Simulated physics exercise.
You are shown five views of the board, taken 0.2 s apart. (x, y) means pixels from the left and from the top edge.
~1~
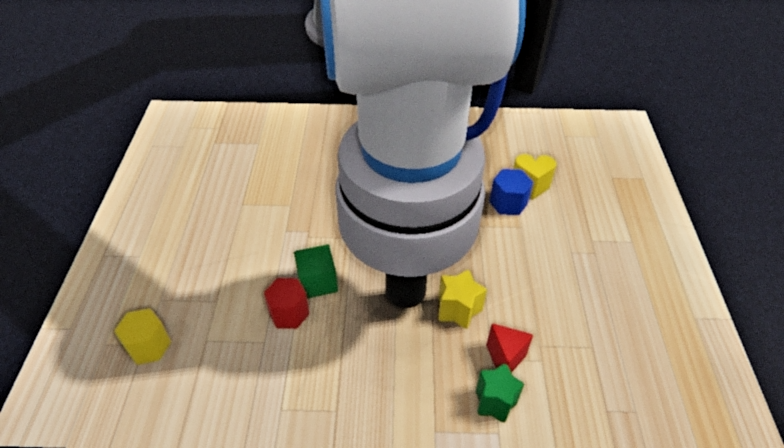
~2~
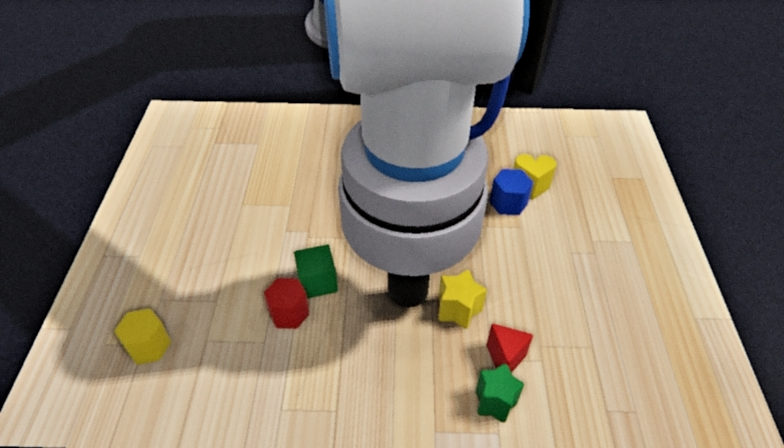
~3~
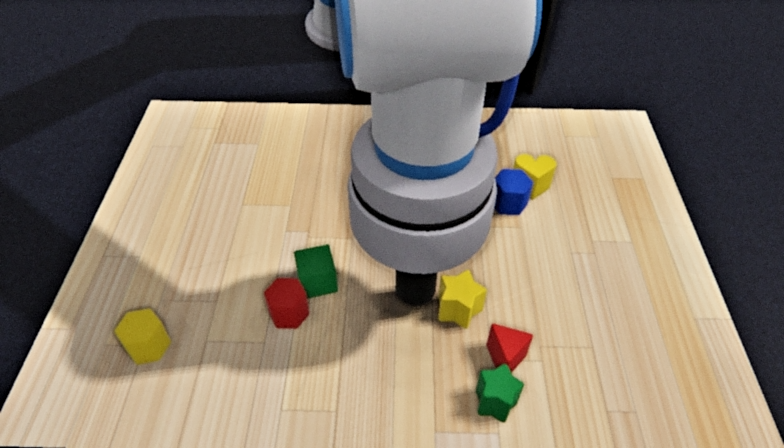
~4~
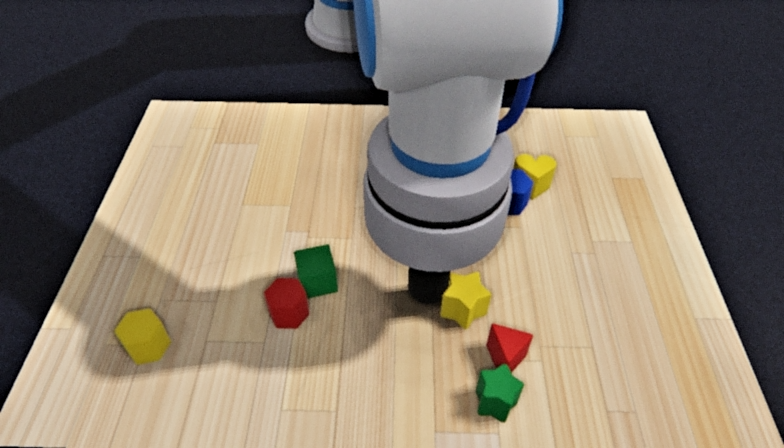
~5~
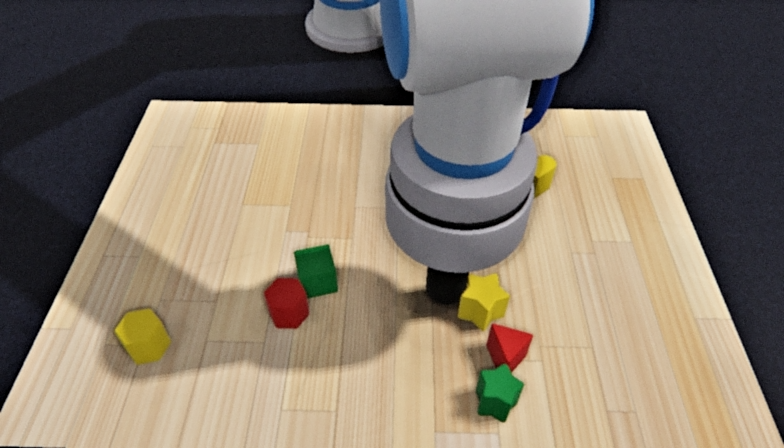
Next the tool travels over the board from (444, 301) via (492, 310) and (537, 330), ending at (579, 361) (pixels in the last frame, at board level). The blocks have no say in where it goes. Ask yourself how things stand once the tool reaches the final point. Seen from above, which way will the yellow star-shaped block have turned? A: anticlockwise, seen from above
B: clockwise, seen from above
That would be A.
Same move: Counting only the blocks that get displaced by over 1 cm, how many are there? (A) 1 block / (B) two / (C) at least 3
That would be A.
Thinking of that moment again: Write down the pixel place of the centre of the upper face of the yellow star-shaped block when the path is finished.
It should be at about (626, 331).
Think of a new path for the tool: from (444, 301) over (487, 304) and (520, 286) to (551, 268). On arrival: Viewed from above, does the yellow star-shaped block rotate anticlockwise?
In short: No.
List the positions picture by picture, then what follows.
The first picture shows tool tip (406, 293); block tops, yellow star-shaped block (462, 287); red triangular block (511, 339).
The second picture shows tool (408, 292); blocks unchanged.
The third picture shows tool (415, 291); blocks unchanged.
The fourth picture shows tool (428, 289); yellow star-shaped block (467, 287).
The fifth picture shows tool (446, 290); yellow star-shaped block (485, 289); red triangular block (511, 339).
What follows on the original path. One third of the way, tool (495, 298); yellow star-shaped block (536, 298).
Two thirds of the way, tool (542, 319); yellow star-shaped block (586, 316).
At the end, tool (584, 350); yellow star-shaped block (626, 331), turned 30° anticlockwise; red triangular block in place.
